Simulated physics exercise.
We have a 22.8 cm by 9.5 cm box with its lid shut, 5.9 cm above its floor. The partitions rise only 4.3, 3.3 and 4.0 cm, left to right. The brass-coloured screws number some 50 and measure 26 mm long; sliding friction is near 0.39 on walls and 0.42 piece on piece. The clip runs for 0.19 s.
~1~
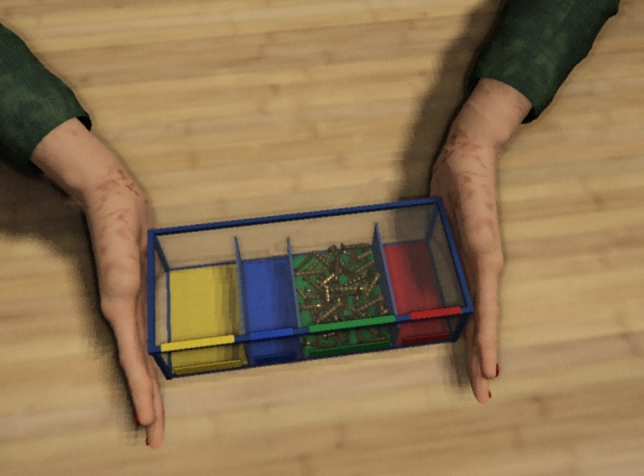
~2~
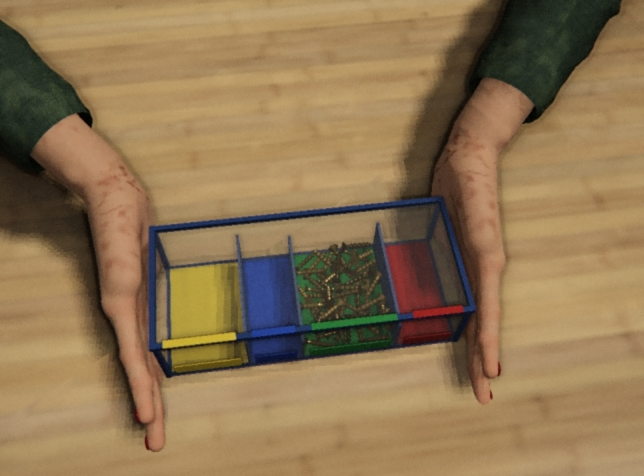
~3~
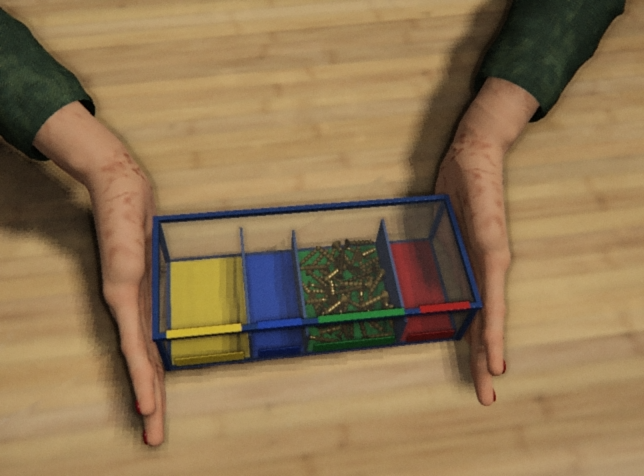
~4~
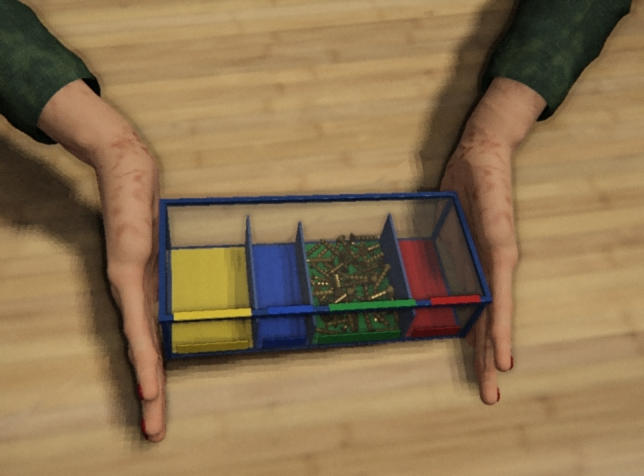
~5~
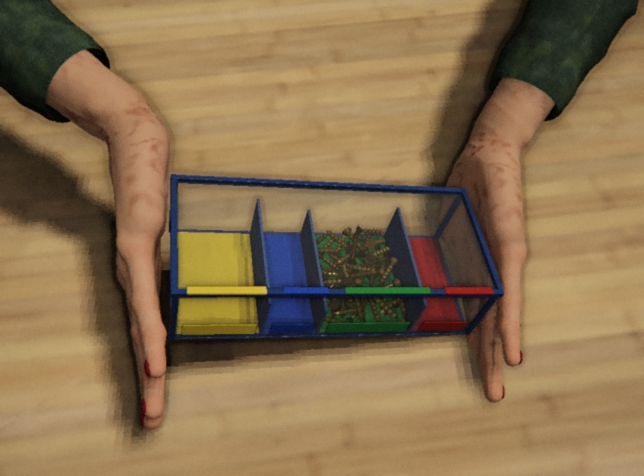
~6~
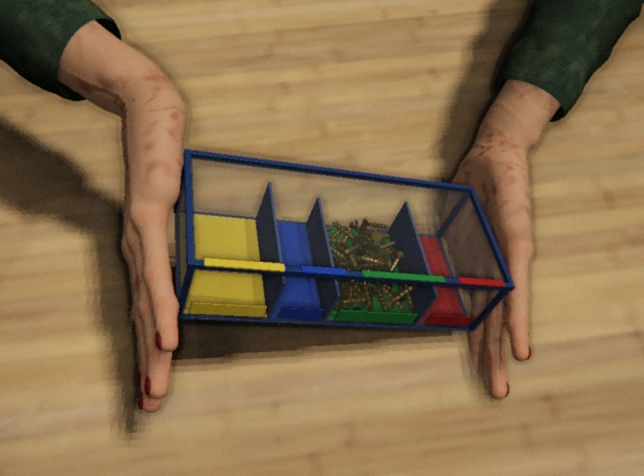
Two hands in dark green sleeves, seen from above over a pale wooden surface, hold a clear, blue-edged lidded box between their palms. Inside, low partitions divide yellow, blue, green and red sections from left to right, with a heap of small brass-coloured screws in the green one. The hands gradually raise and tilt the box, its left side lifting more, while the screws stay in the green section.
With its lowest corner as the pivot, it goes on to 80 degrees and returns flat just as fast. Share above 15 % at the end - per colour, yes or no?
Red compartment yes, blue compartment no, green compartment yes, yellow compartment no.
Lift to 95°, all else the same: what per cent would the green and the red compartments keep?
Green: 45 per cent; red: 55 per cent.
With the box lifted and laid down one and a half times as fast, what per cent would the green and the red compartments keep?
Final per cent - green: 65, red: 35.
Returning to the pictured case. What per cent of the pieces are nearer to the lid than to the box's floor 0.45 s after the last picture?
Roughly 30 per cent.
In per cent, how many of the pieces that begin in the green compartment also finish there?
That comes out at about 80 percent.
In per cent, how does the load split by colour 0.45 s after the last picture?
You'd find red at 5, blue at 0, green at 95 and yellow at 0 per cent.
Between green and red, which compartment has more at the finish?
That would be the green compartment.
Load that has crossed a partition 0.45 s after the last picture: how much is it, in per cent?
5 percent.
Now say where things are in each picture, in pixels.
In the first frame, box tilt 0 degrees, front corners at (154, 348) and (467, 308); green 100 %.
In the second frame, box tilt 1 degrees, front corners at (155, 345) and (469, 307).
In the third frame, box tilt 4 degrees, front corners at (159, 335) and (475, 304), lowest corner right back.
In the fourth frame, box tilt 9 degrees, front corners at (165, 317) and (485, 298), lowest corner right back.
In the fifth frame, box tilt 15 degrees, front corners at (178, 290) and (497, 291), lowest corner right back.
In the sixth frame, box tilt 21 degrees, front corners at (194, 262) and (508, 285), lowest corner right back; green 100 %.
Then, 0.45 s after the last picture, tilt 79 degrees; red 5 %, green 95 %.
Then, 0.75 s after the last picture, tilt 32 degrees; red 20 %, green 80 %.
Then, 1.15 s after the last picture, tilt 0 degrees; red 20 %, green 80 %.
In the end, red 20 %, blue 0 %, green 80 %, yellow 0 %.
